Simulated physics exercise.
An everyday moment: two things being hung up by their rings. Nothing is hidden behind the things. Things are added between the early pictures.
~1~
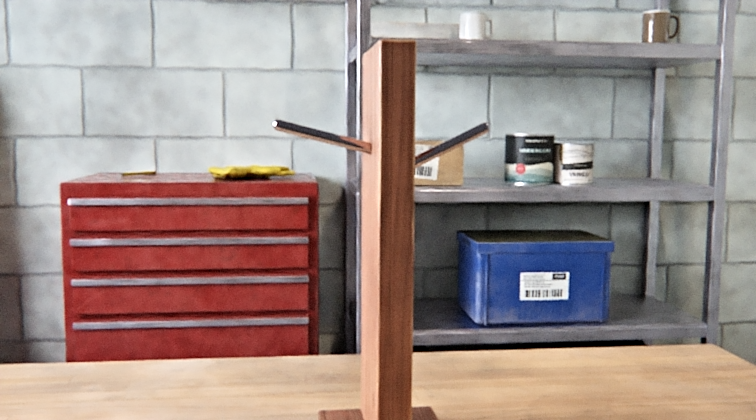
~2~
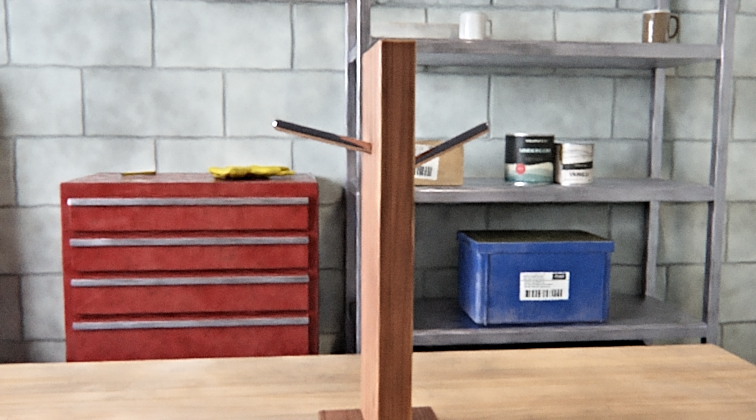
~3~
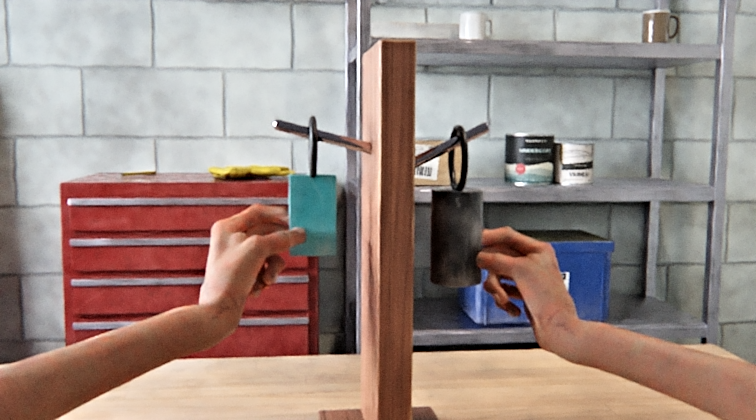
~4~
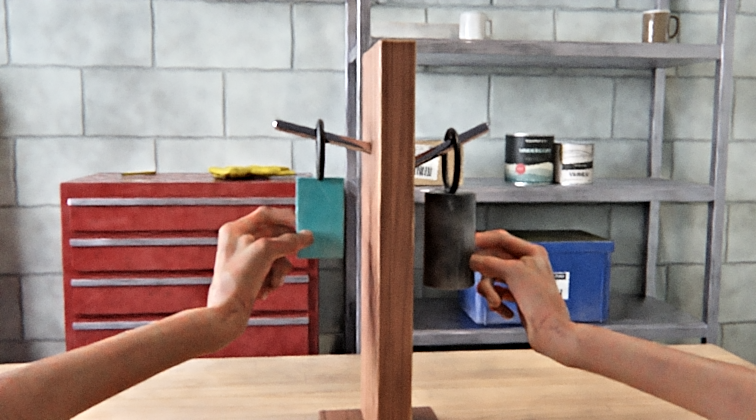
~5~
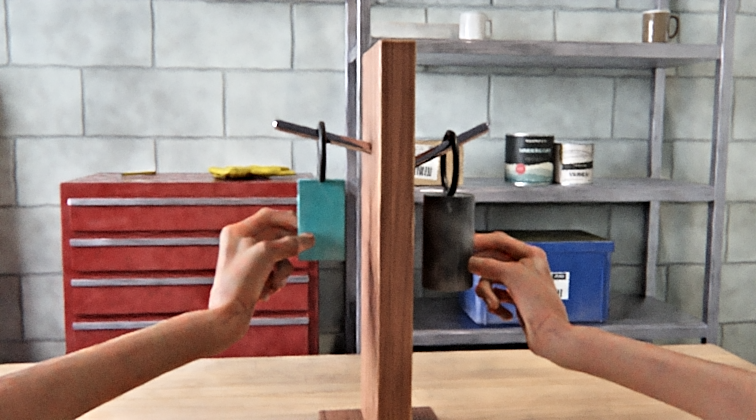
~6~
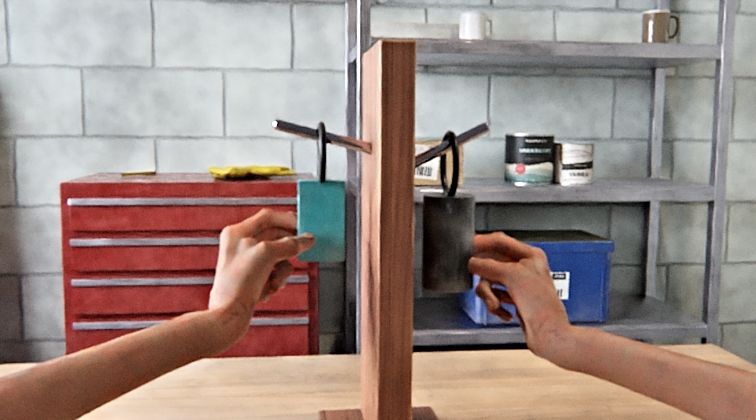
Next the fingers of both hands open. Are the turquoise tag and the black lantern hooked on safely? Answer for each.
Outcome: The turquoise tag stays on its peg and the black lantern stays on its peg.
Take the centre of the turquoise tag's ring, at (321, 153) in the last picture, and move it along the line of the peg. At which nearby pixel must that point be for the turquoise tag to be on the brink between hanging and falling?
The turning point is around (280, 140).
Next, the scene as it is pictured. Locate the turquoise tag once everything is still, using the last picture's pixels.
Roughly at (347, 199).
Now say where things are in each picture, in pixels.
The first frame shows peg stand (382, 252).
The second frame shows peg stand (382, 252).
The third frame shows still on the way; turquoise tag (312, 185); peg stand (382, 252).
The fourth frame shows still on the way; black lantern (450, 206); peg stand (382, 252).
The fifth frame shows still on the way; turquoise tag (322, 190); peg stand (382, 252).
The sixth frame shows in place, still held; turquoise tag (322, 191); black lantern (448, 209); peg stand (382, 252).
Then, 0.12 s after the last picture, turquoise tag moving near (324, 194); black lantern tipped 16° from how it was near (436, 223).
At rest, the turquoise tag hangs there, near (346, 199); the black lantern hangs there, near (432, 226).
